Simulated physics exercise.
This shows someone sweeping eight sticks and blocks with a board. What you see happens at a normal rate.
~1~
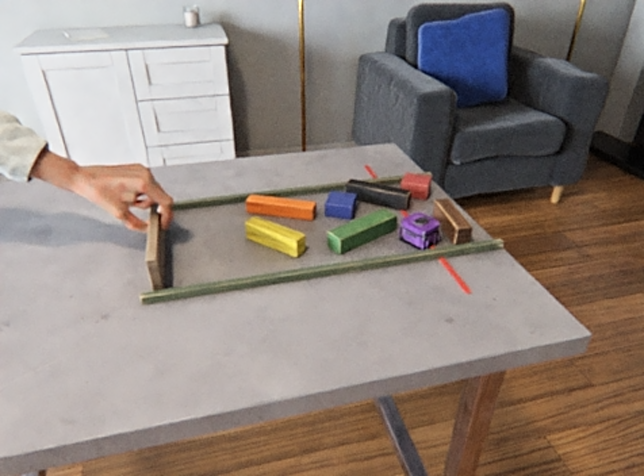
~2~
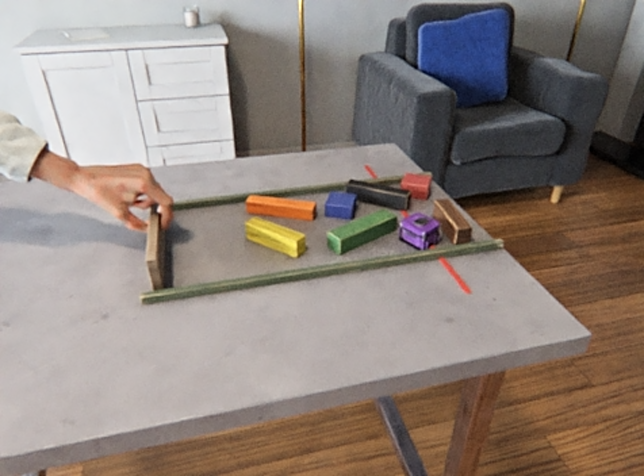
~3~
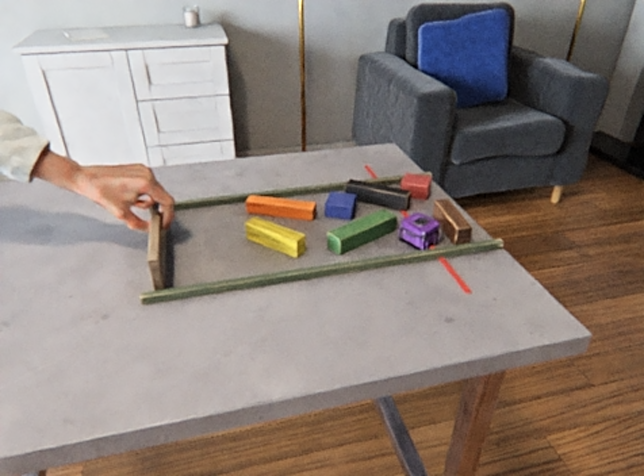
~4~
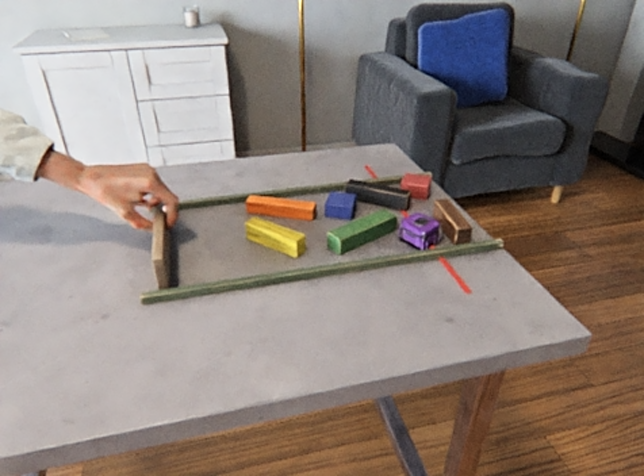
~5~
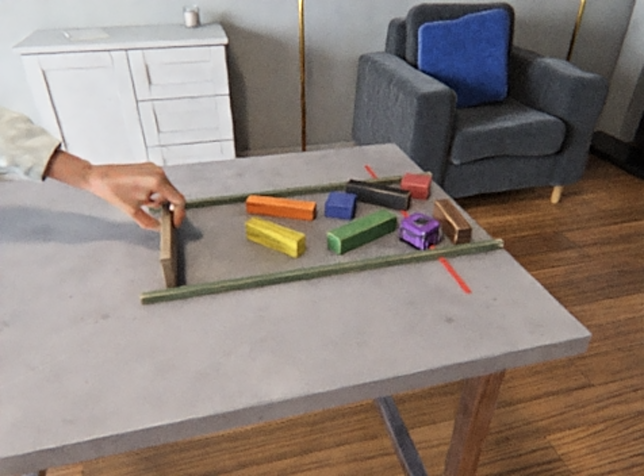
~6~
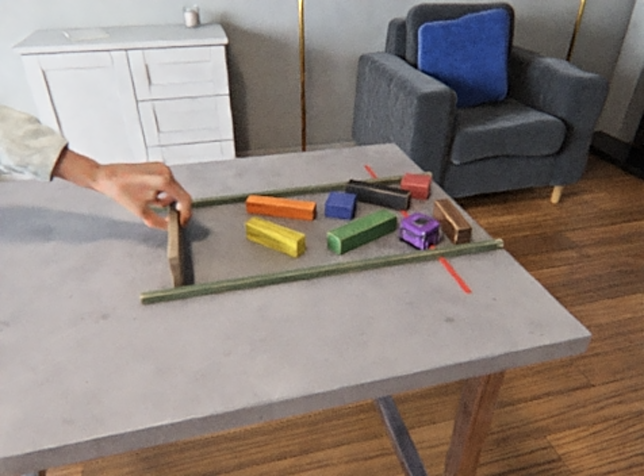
A hand slides a wooden board slowly right between two green rails, with colourful blocks lying still on a grey table.
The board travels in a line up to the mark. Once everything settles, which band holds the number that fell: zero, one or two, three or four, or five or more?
It is in the band one or two.
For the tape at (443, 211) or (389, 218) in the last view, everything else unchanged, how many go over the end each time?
Try 1: 6; try 2: 0.
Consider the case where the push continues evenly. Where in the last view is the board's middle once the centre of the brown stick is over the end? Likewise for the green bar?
First one: Around (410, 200). Other one: Around (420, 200).
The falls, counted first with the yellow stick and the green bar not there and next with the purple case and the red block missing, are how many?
In the first try 0, in the other 0.
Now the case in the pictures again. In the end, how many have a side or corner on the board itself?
That comes to 2.
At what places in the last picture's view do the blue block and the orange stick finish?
Final positions - blue block around (434, 196), orange stick around (412, 197).
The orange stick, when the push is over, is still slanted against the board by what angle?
The angle is about 15 degrees.
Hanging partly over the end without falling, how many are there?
So the number is 3.
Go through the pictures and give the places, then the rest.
In the first picture, brown stick (452, 221); red block (416, 186); purple case (420, 231); board (157, 232); tape (407, 216).
In the second picture, red block (416, 186); orange stick (281, 208).
In the third picture, purple case (420, 232); black stick (377, 195).
In the fourth picture, brown stick (451, 222); board (163, 232).
In the fifth picture, red block (416, 186); blue block (341, 205).
In the sixth picture, brown stick (451, 222); red block (416, 186); purple case (420, 232); board (176, 230); tape (407, 216).
Early on, none off yet; brown stick at rest near (451, 222); red block at rest near (416, 186); purple case at rest near (420, 232).
Finally, the number that fall off is one or two; lost, red block.
